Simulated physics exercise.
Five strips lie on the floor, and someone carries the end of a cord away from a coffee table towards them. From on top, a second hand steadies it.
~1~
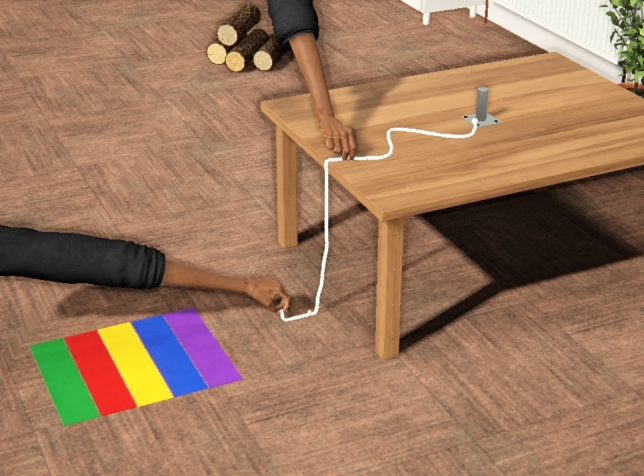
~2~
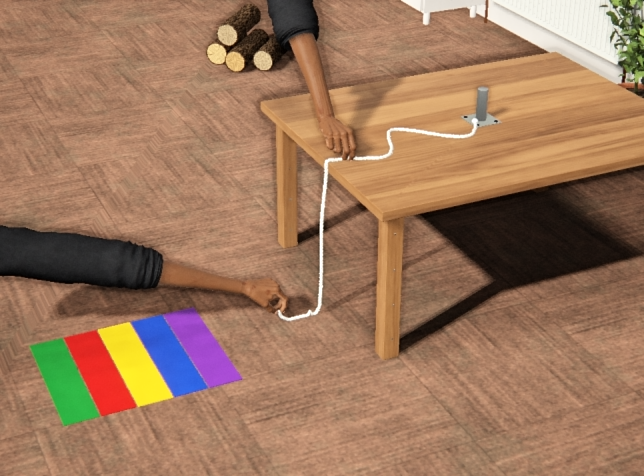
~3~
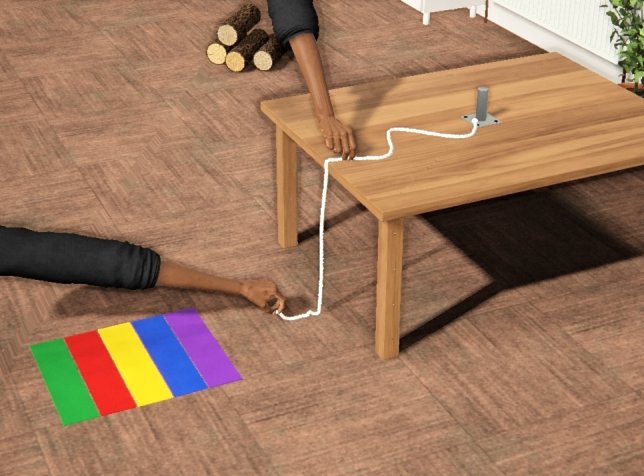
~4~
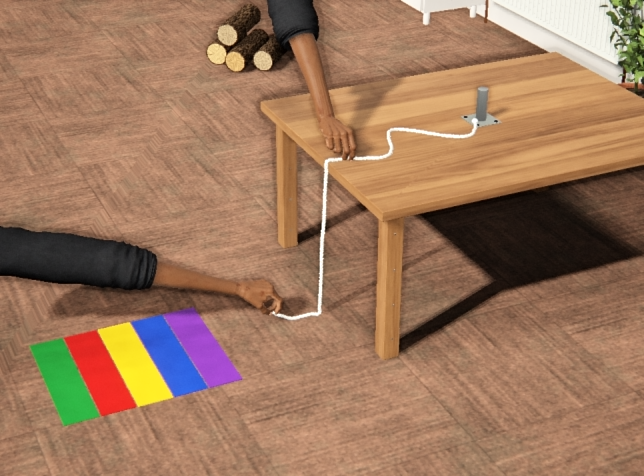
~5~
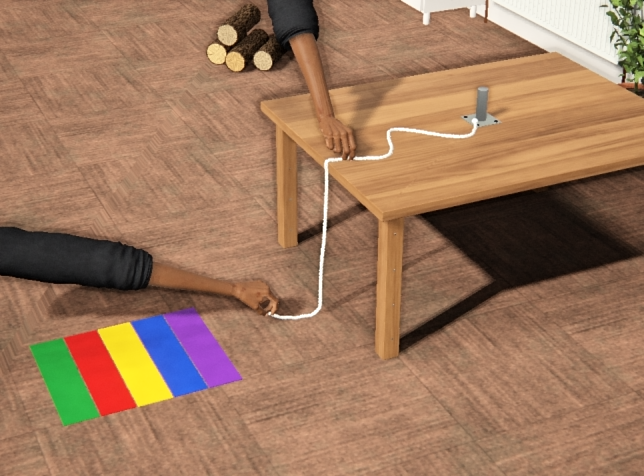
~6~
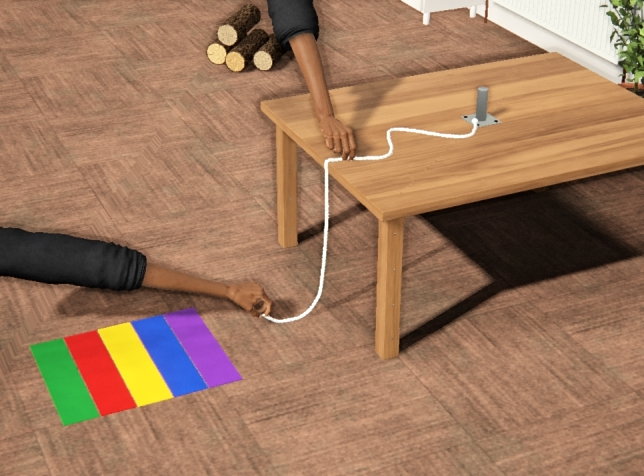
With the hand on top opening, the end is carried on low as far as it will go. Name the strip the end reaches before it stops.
Red.
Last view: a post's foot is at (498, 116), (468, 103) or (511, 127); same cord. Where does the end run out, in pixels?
First (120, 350), then (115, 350), and last (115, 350).
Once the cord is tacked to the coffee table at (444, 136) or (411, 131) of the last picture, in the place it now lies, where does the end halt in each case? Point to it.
First try close to (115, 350), second close to (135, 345).
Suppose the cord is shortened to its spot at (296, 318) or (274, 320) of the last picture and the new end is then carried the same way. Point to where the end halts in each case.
In turn, around (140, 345) and around (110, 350).
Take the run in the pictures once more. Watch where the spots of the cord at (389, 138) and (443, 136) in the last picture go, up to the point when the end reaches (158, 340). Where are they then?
They move to (354, 147) and (416, 132) respectively.
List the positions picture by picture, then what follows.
End (282, 310); purple (217, 369); blue (183, 378); yellow (148, 387); red (112, 396); green (75, 406), in the first frame.
End (279, 311); cord through (473, 134) (405, 130) (390, 154) (326, 171) (321, 235) (320, 300), in the second frame.
End (277, 312), in the third frame.
End (273, 312); cord through (473, 134) (405, 130) (390, 154) (326, 171) (323, 236) (320, 300), in the fourth frame.
End (270, 313), in the fifth frame.
End (263, 315); cord through (473, 134) (405, 130) (390, 154) (327, 171) (326, 235) (317, 300), in the sixth frame.
Early on, end near (158, 340); over blue.
Midway, end near (118, 350); over yellow.
At the end of the slack, end near (93, 356); over red. The end stops over the red strip.
